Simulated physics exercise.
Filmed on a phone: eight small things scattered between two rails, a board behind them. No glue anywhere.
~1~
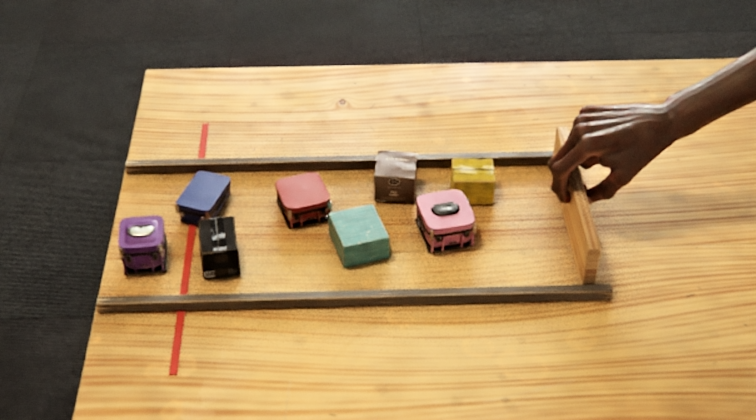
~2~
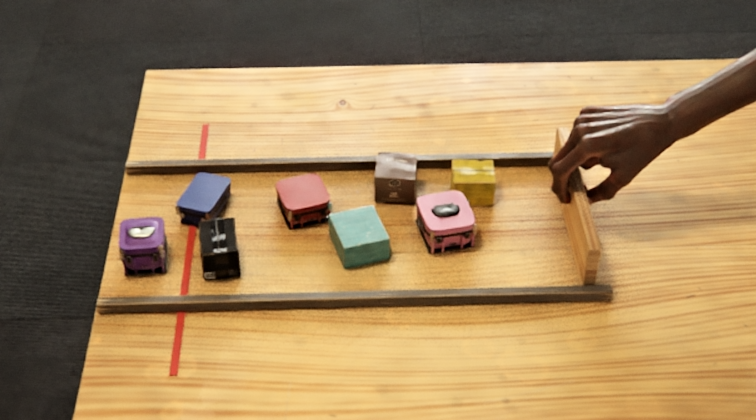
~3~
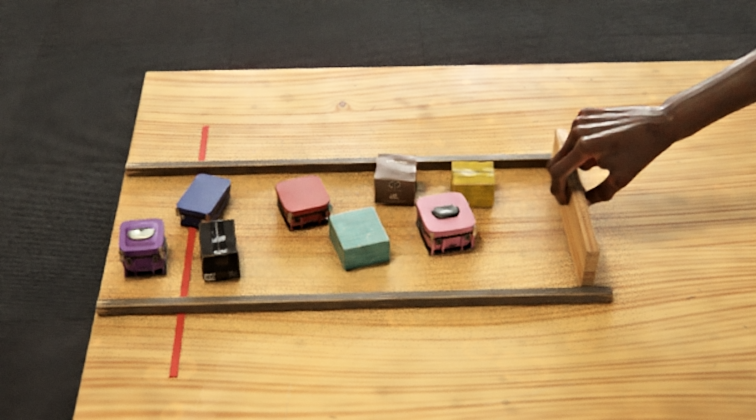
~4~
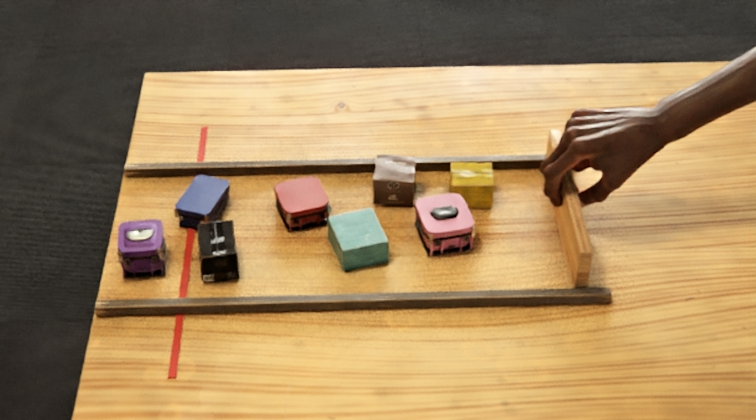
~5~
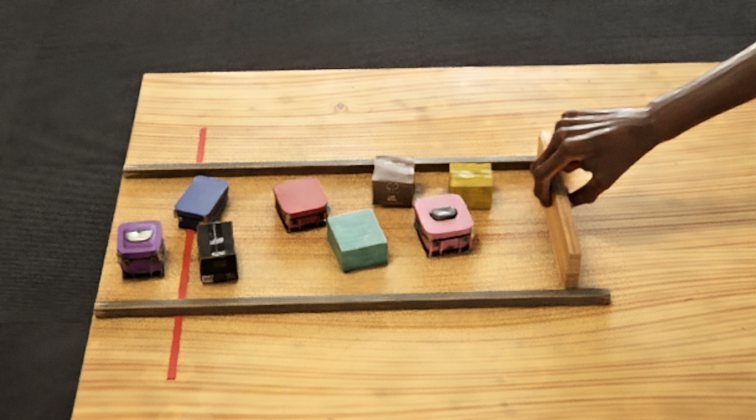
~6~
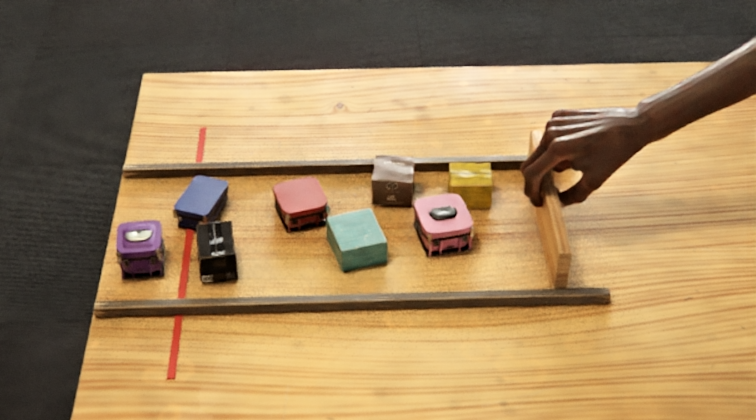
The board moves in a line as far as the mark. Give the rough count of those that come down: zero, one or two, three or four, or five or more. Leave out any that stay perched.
The number that fall off is three or four.
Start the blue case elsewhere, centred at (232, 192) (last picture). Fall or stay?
From there it falls.
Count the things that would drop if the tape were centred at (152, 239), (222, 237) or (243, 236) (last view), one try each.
Down on the floor: 5, 1 and 1.
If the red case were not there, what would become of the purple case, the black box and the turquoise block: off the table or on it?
The purple case drops off; the black box is lost; the turquoise block does not fall.
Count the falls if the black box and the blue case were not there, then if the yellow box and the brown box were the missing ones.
1 in the first case, 2 in the second.
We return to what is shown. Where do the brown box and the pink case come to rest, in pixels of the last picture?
First (132, 179), then (164, 230).
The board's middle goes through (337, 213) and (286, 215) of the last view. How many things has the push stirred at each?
At the one place 6, at the other 8.
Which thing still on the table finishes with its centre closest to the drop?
That is the red case.
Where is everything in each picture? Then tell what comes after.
In the first frame, purple case (143, 245); blue case (205, 200); black box (219, 247); board (575, 204); tape (191, 233).
In the second frame, blue case (205, 201); turquoise block (359, 236).
In the third frame, black box (219, 250); pink case (445, 223).
In the fourth frame, purple case (142, 248); yellow box (471, 185).
In the fifth frame, blue case (203, 204); board (557, 208).
In the sixth frame, purple case (141, 249); blue case (203, 204); black box (217, 252); board (548, 208); tape (189, 238).
Early on, none off yet; purple case at rest near (141, 249); blue case at rest near (203, 204); black box at rest near (217, 252).
A while later, none off yet; purple case at rest near (137, 250); blue case travelled a little near (186, 202); black box travelled about its own width near (181, 258).
Finally, the number that fall off is three or four; lost, black box, blue case and purple case.
